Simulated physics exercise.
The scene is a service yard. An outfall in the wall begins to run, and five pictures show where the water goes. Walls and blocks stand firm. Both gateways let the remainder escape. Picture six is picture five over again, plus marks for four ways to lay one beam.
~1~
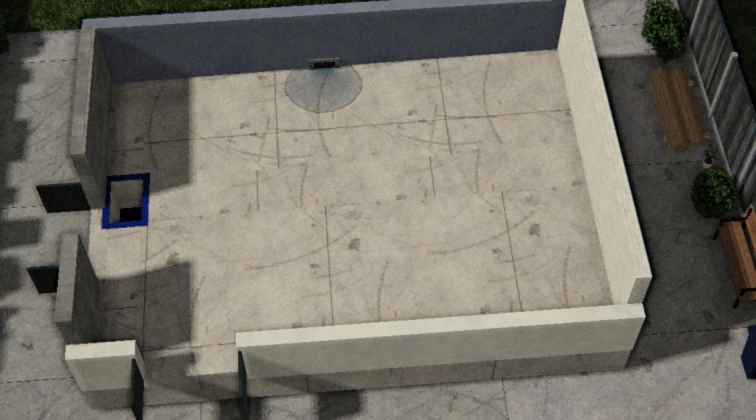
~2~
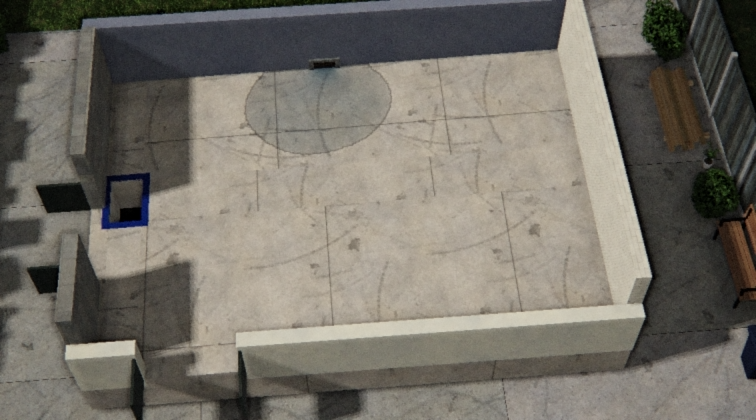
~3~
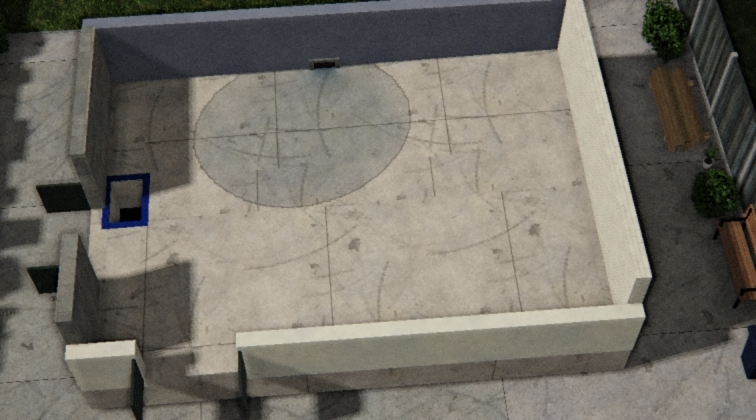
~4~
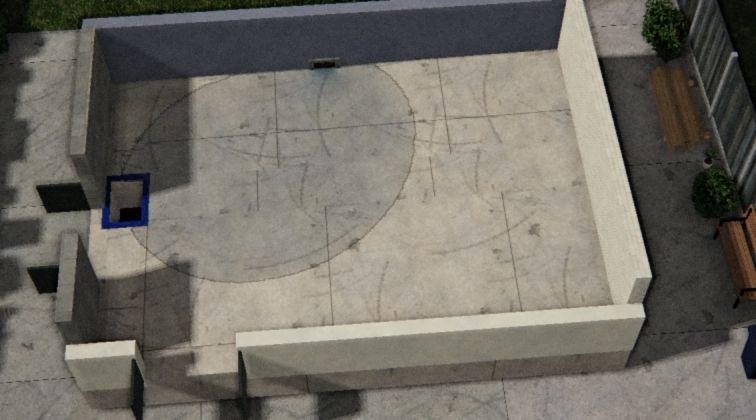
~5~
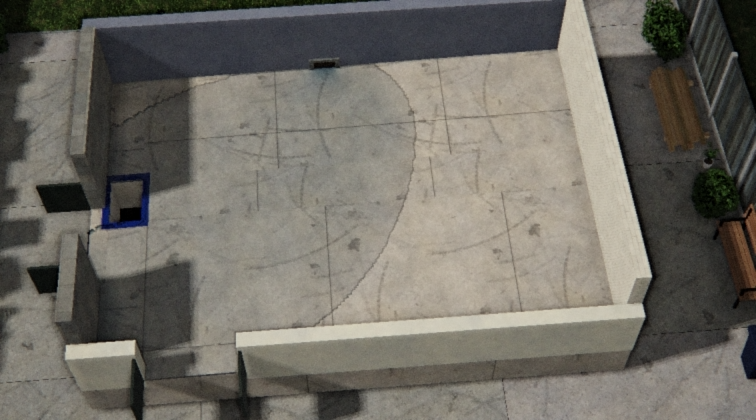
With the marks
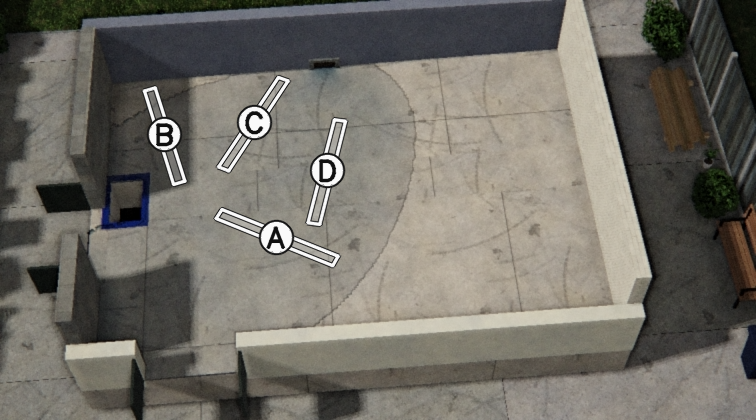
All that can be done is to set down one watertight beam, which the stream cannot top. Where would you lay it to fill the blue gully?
Choose A.
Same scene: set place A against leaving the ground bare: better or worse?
It is better.
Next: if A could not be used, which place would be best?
The answer is D.
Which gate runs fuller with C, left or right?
The right gate.
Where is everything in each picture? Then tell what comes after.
Outfall at (325, 63); blue gully at (126, 201); open gate at (103, 246); open gate at (194, 362); front seen at (326, 107), 2 % of the ground wet; blue gully still dry, in the first picture.
Front seen at (325, 150), 8 % of the ground wet; blue gully still dry, in the second picture.
Front seen at (233, 189), 19 % of the ground wet; blue gully still dry, in the third picture.
Front seen at (194, 271), 35 % of the ground wet; blue gully taking water, in the fourth picture.
Front seen at (125, 318), 51 % of the ground wet; blue gully taking water, in the fifth picture.
On the marked copy, A from (219, 214) to (335, 260); B from (149, 89) to (179, 182); C from (223, 168) to (283, 79); D from (313, 223) to (340, 120).
If A is chosen, about 61 % of the stream goes into the blue gully, about 39 % out by the gates.
If B is chosen, about 7 % of the stream goes into the blue gully, about 93 % out by the gates.
If C is chosen, about 8 % of the stream goes into the blue gully, about 92 % out by the gates.
If D is chosen, about 26 % of the stream goes into the blue gully, about 74 % out by the gates.
